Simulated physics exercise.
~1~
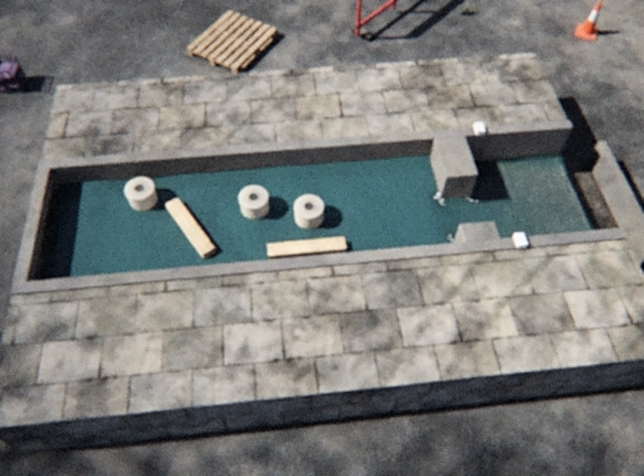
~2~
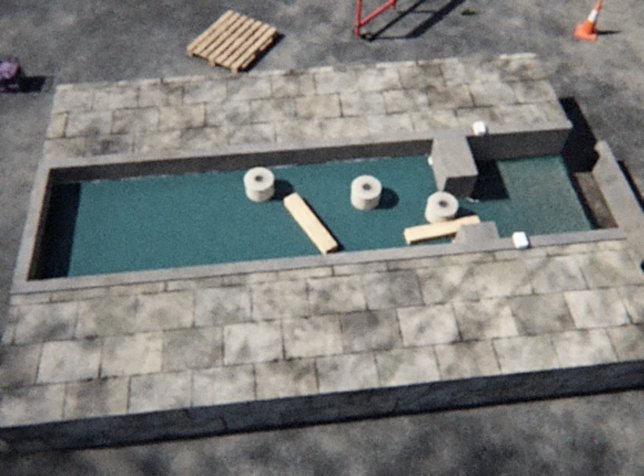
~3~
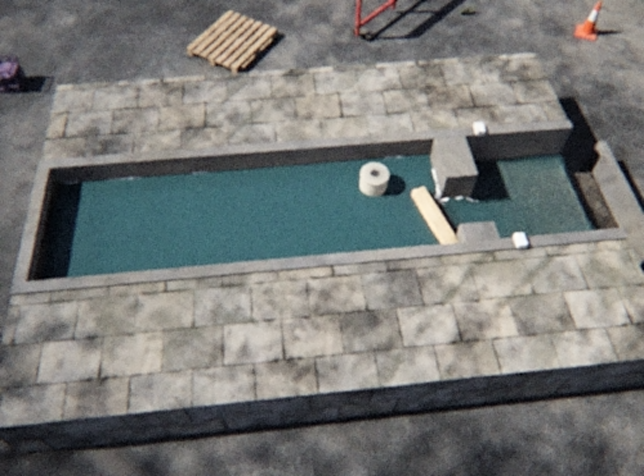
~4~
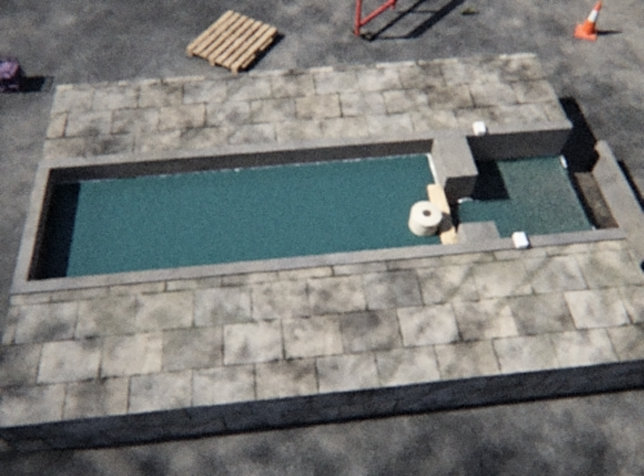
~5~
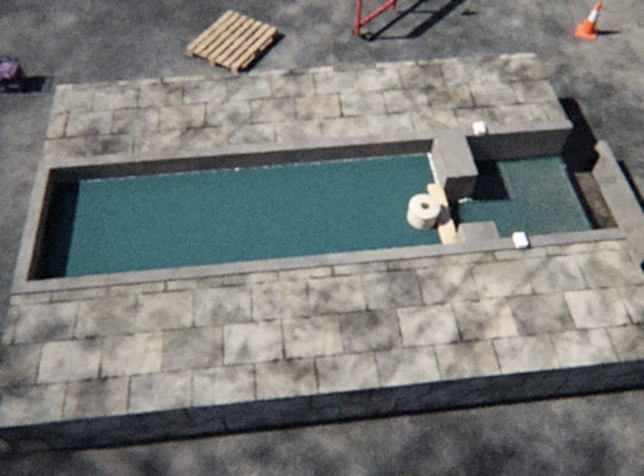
At first, three round pale tubs and two wooden beams float on the green water of a concrete channel set in stone paving. They all drift right toward a narrow gap between two grey blocks, one beam turning as it nears the opening alongside the leading tub. Then the two leading tubs and that beam are gone from view, leaving one tub and one beam on the open water. The beam reaches the gap and swings across it, and the last tub drifts up against it. At the end, both sit at the opening, barely moving.
